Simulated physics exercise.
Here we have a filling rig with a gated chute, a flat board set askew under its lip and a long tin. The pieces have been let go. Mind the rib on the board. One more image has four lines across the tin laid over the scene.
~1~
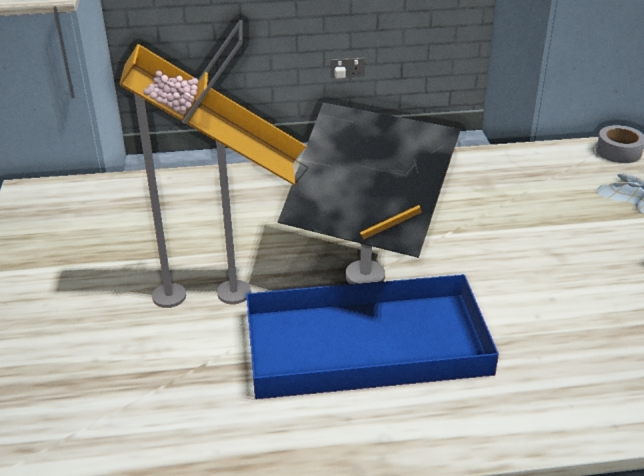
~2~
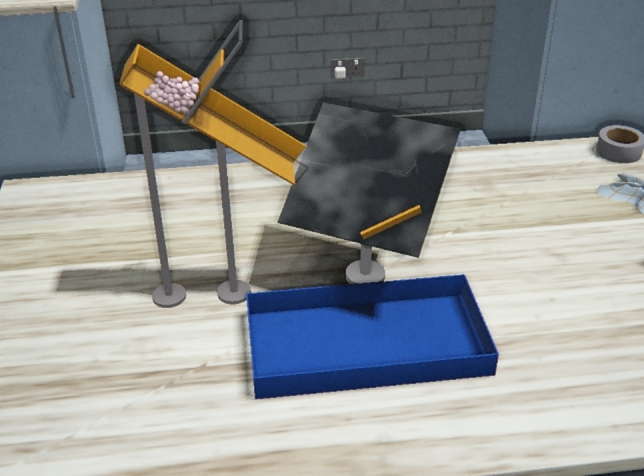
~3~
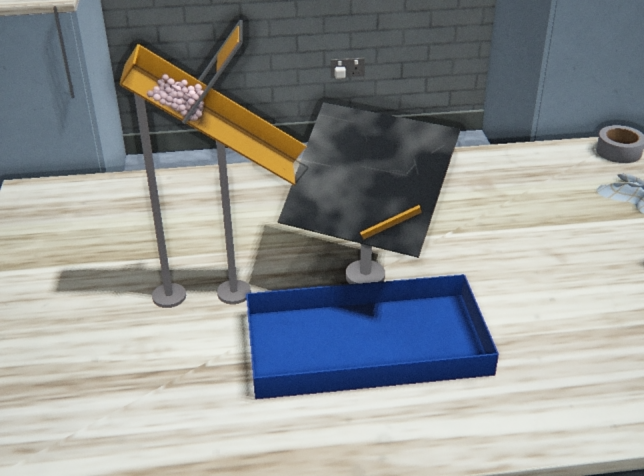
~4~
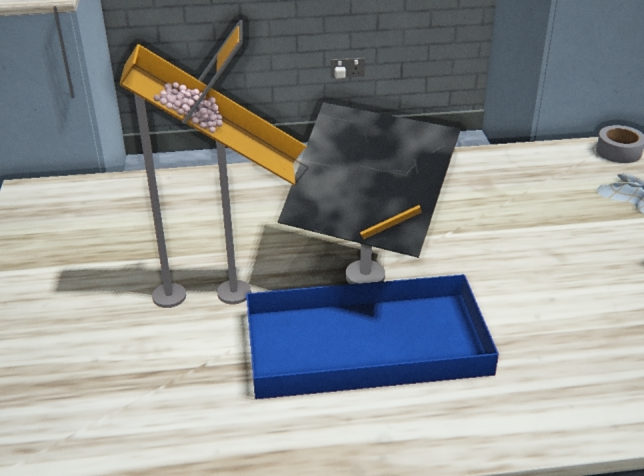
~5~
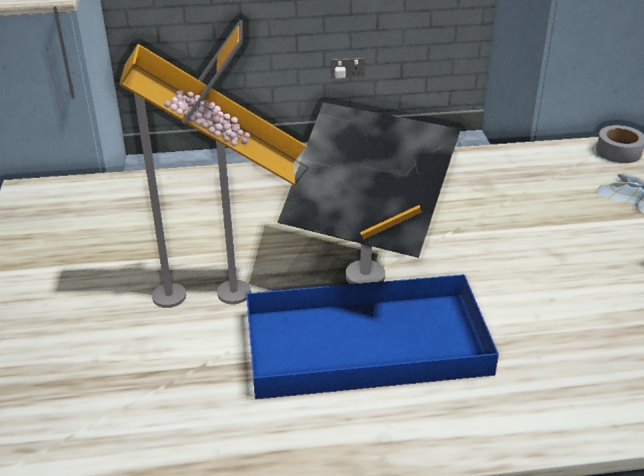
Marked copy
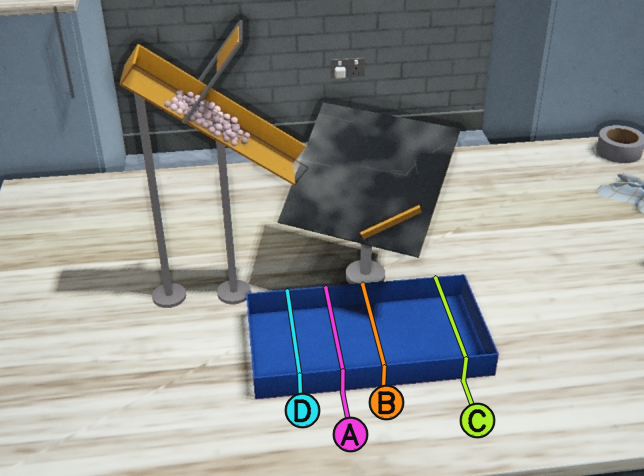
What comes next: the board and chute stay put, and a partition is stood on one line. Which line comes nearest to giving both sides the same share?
It is A.
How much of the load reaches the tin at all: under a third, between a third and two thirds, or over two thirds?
Over two thirds.
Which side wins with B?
More lands on the left.
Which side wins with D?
The right side.
On the marked copy, line A crosses the front rim at (342, 369); line B crosses the front rim at (384, 365); line C crosses the front rim at (465, 357); line D crosses the front rim at (299, 373).
Choosing A, of what is caught, roughly half on the left of the divider, roughly half on the right.
Choosing B, of what is caught, almost all on the left of the divider, about a tenth on the right.
Choosing C, of what is caught, every piece on the left of the divider, not one piece on the right.
Choosing D, of what is caught, about a tenth on the left of the divider, almost all on the right.
